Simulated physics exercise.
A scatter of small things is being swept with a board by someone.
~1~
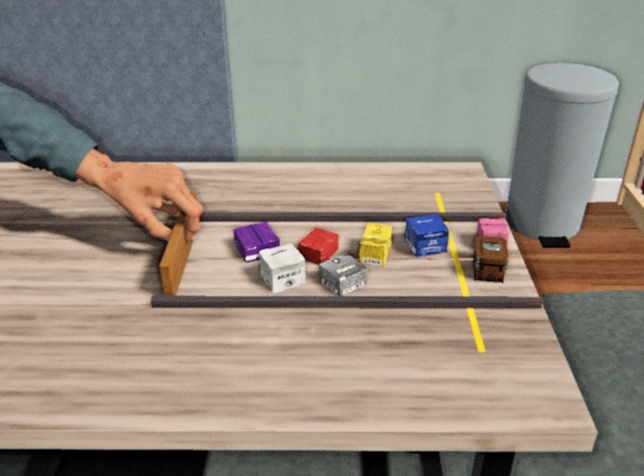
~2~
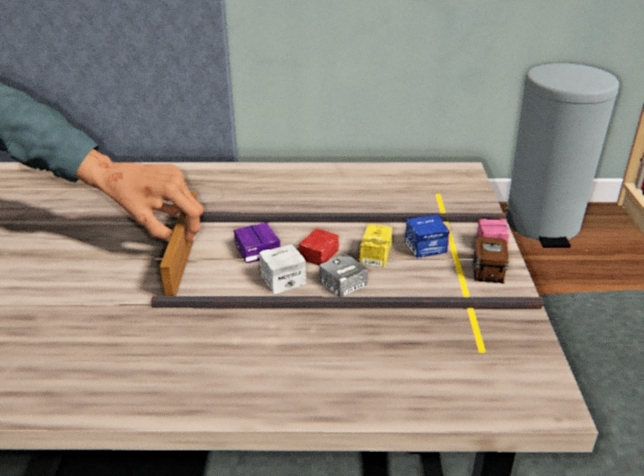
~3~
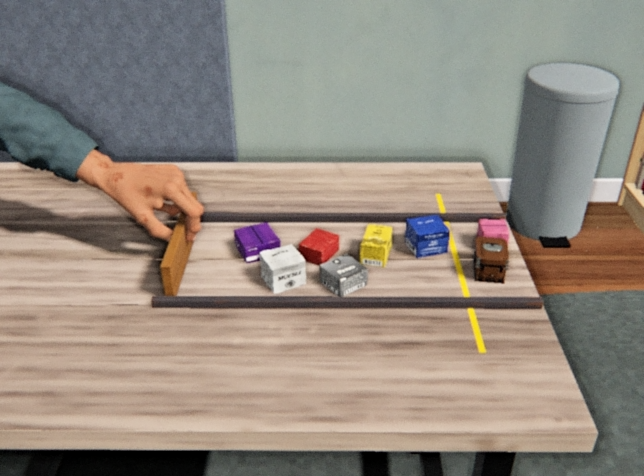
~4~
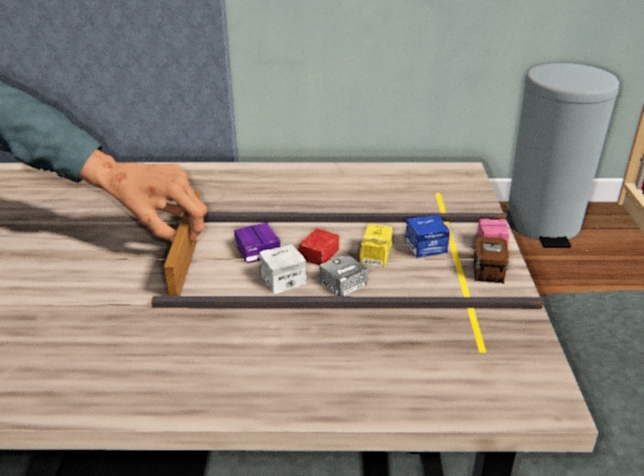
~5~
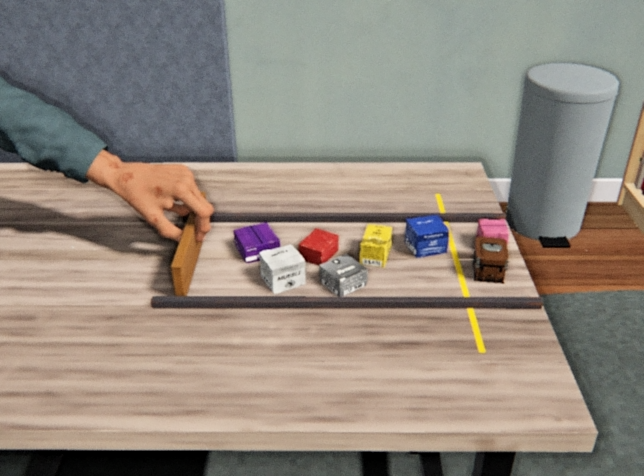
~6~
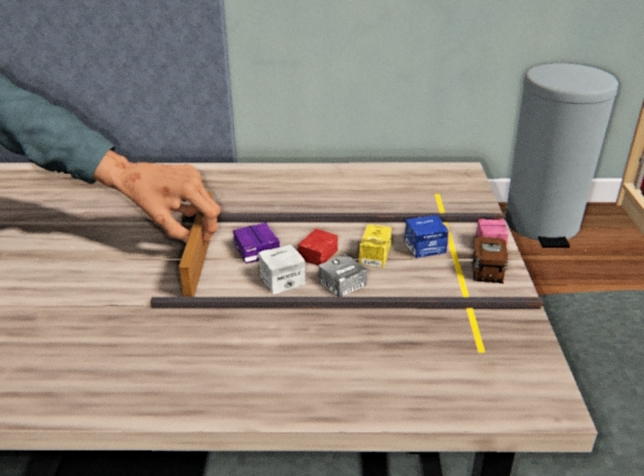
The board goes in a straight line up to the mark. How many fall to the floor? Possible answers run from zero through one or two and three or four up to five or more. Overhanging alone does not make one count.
The right answer is three or four.
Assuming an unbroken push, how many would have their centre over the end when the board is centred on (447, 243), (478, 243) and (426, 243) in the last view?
It comes out as 4, then 6, then 2.
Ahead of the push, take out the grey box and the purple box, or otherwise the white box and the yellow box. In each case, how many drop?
First 2, then 2.
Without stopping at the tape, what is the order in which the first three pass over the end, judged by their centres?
Sequence: Pink box; blue box; brown case.
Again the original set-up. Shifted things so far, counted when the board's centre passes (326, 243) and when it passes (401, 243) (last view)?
First position 6; second position 8.
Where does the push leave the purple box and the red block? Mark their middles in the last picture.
Positions - first (473, 246), then (504, 245).
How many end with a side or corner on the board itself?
At rest, 2 are in contact.
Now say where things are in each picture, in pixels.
In the first picture, pink box (492, 235); brown case (490, 259); blue box (427, 235); board (181, 242); tape (456, 259).
In the second picture, brown case (490, 259); yellow box (376, 246).
In the third picture, blue box (427, 236); white box (283, 268).
In the fourth picture, pink box (493, 236); purple box (257, 242).
In the fifth picture, brown case (490, 259); board (192, 242).
In the sixth picture, pink box (492, 236); brown case (490, 259); blue box (426, 237); board (199, 243); tape (456, 259).
A little later, none off yet; pink box at rest near (492, 236); brown case at rest near (490, 259); blue box at rest near (426, 237).
Next, none off yet; pink box at rest near (492, 236); brown case at rest near (490, 259); blue box shifted about its own width near (451, 237).
Later still, one off so far; pink box on its side near (544, 285); brown case shifted a little near (514, 262); blue box shifted well along near (513, 236).
When it is over, the number that fall off is three or four; down, yellow box, blue box, brown case and pink box.
